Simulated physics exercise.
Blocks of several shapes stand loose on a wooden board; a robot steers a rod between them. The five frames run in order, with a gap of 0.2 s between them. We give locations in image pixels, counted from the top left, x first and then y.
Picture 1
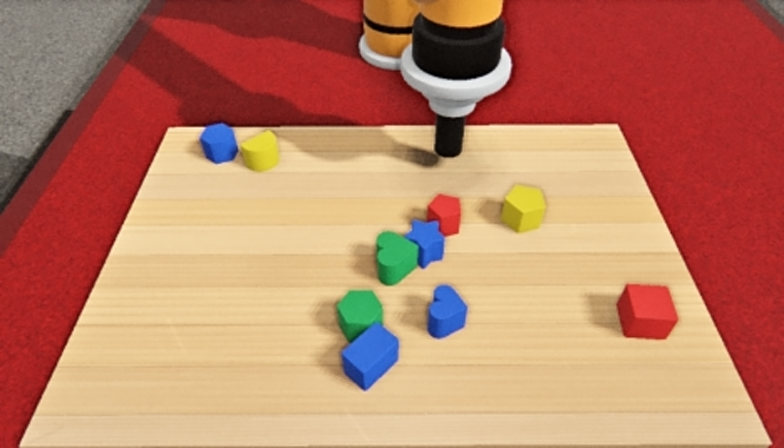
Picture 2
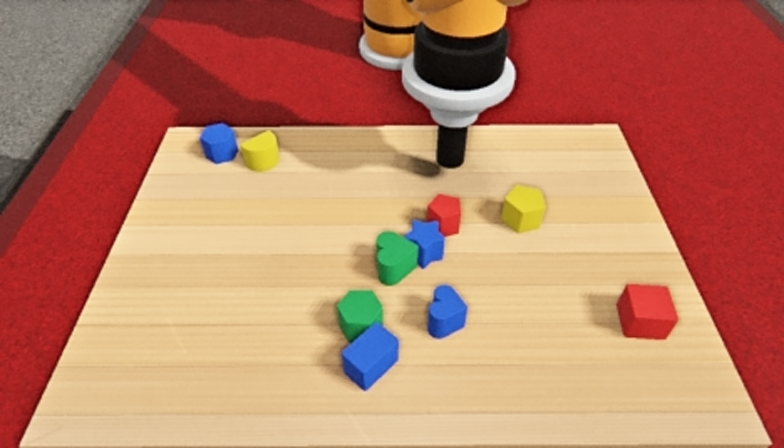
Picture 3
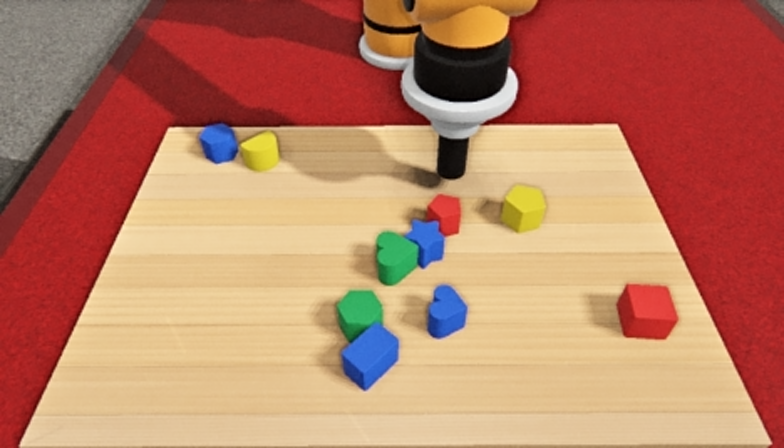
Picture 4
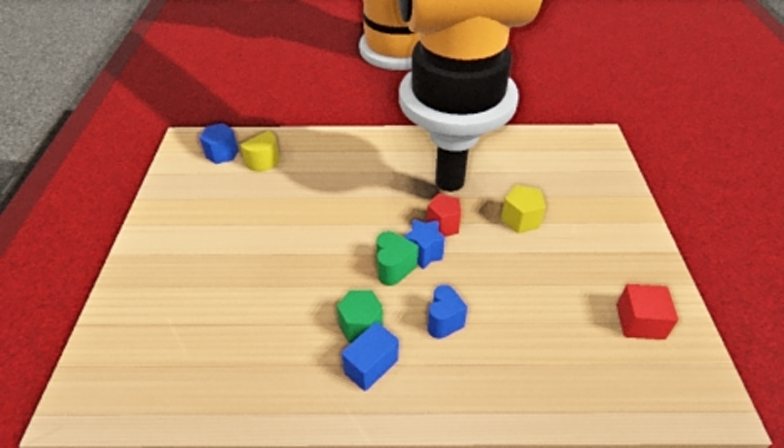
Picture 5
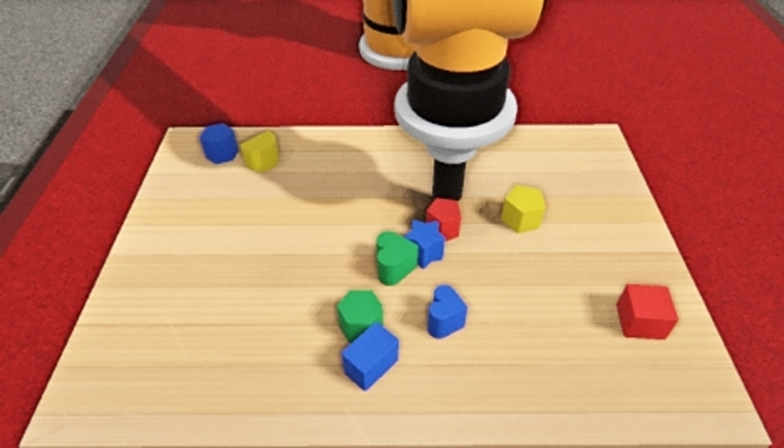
At the start, a robot's dark rod stands over the far side of a wooden board scattered with red, blue, green and yellow blocks. The rod moves steadily nearer while the blocks stay still, then reaches the red five-sided block and nudges it slightly toward the blue star.
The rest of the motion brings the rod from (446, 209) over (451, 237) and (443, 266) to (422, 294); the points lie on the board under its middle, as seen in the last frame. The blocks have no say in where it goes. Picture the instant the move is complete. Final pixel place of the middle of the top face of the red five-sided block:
It sits at (468, 271).
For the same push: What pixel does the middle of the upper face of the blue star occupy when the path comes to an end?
Answer: (401, 294).
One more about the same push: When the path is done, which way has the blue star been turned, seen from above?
It spins clockwise.
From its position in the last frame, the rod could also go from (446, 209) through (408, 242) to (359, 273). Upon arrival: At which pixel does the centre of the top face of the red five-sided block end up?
The answer is (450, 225).
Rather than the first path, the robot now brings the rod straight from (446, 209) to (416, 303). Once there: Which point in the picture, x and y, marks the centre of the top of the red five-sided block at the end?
By then it is at (465, 246).
What follows on the original path. One third of the way, rod (452, 223); green heart-shaped block (390, 249), turned 15° clockwise; blue star (430, 251), turned 55° clockwise; red five-sided block (460, 241).
Two thirds of the way, rod (445, 251); green heart-shaped block (390, 249), turned 15° clockwise; blue star (426, 265), turned 110° clockwise; red five-sided block (468, 266), turned 50° anticlockwise.
At the end, rod (423, 280); green heart-shaped block (390, 249), turned 15° clockwise; blue star (401, 294), turned 110° clockwise; red five-sided block (468, 271), turned 70° anticlockwise; blue heart-shaped block still.
